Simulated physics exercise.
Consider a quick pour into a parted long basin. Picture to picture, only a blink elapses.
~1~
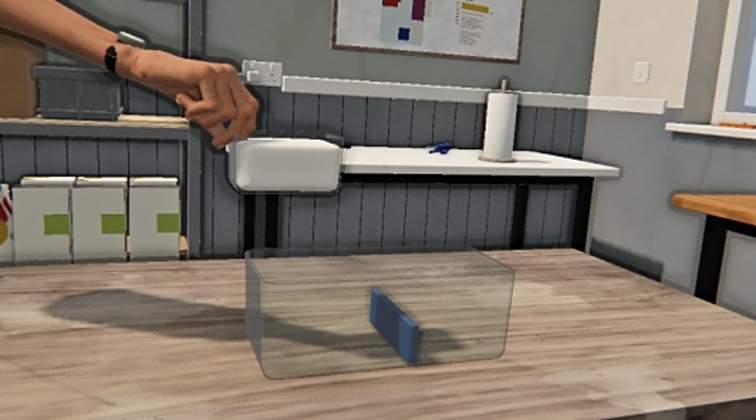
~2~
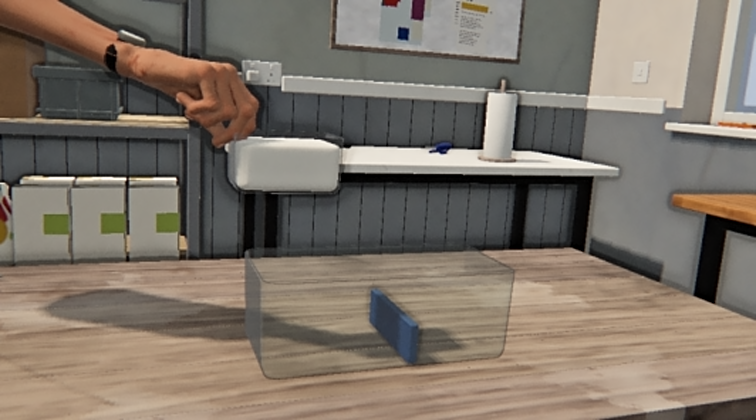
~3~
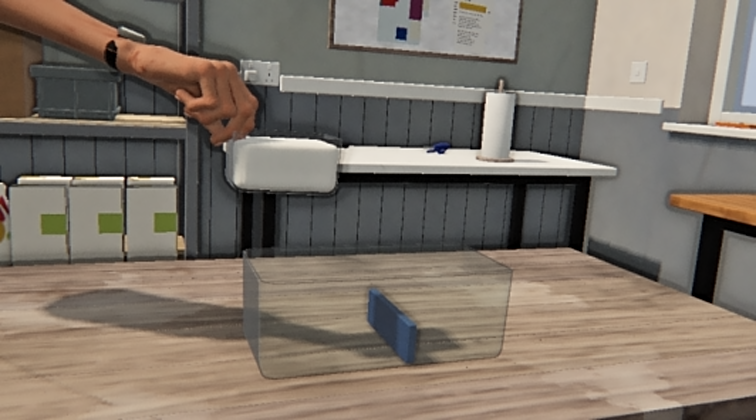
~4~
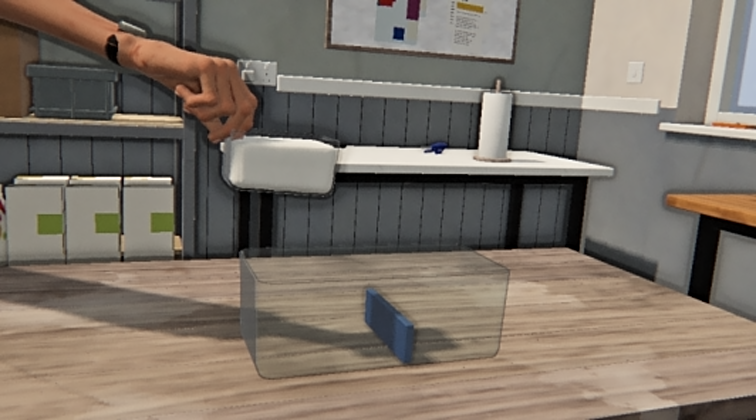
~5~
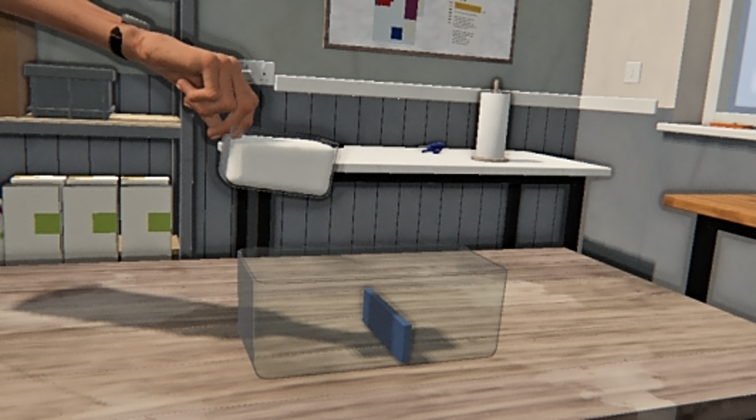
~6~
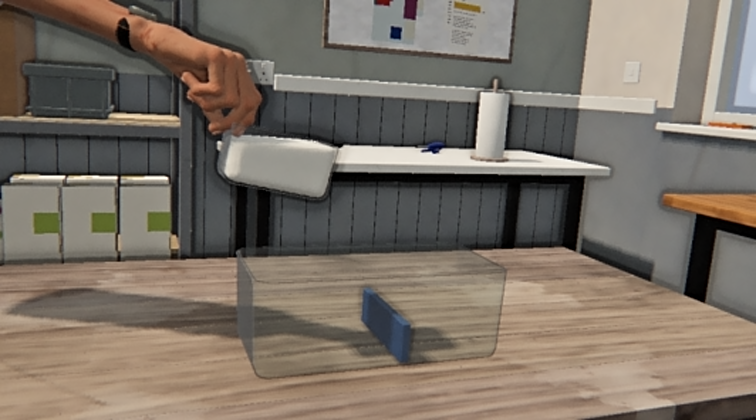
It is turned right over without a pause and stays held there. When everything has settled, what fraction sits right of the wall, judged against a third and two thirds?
Once it settles, the part right of the wall is below a third, I'd say.
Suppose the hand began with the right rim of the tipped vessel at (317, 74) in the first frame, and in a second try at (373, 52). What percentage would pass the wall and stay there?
5 and 75 per cent.
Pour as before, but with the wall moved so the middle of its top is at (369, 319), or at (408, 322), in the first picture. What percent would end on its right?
First try close to 65 percent, second try close to 10 percent.
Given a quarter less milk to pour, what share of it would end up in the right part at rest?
5 %.
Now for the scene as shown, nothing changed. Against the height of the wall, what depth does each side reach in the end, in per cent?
Left near 30; right near 10.
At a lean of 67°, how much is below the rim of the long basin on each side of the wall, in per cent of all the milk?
On the left 15 per cent, on the right 0 per cent.
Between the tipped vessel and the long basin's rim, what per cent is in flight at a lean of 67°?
Roughly 35 percent.
A moment on, the tilt is 67° and 48 per cent is still to pour, 16 is left of the wall and 0 right of it.
Next, the tilt is 100° and 9 per cent is still to pour, 74 is left of the wall and 11 right of it.
Then the tilt is 104° and 0 per cent is still to pour, 85 is left of the wall and 12 right of it.
Later the tilt is 104° and 0 per cent is still to pour, 87 is left of the wall and 12 right of it.
At rest 87 per cent lies left of the wall, 12 right of it and 1 outside.
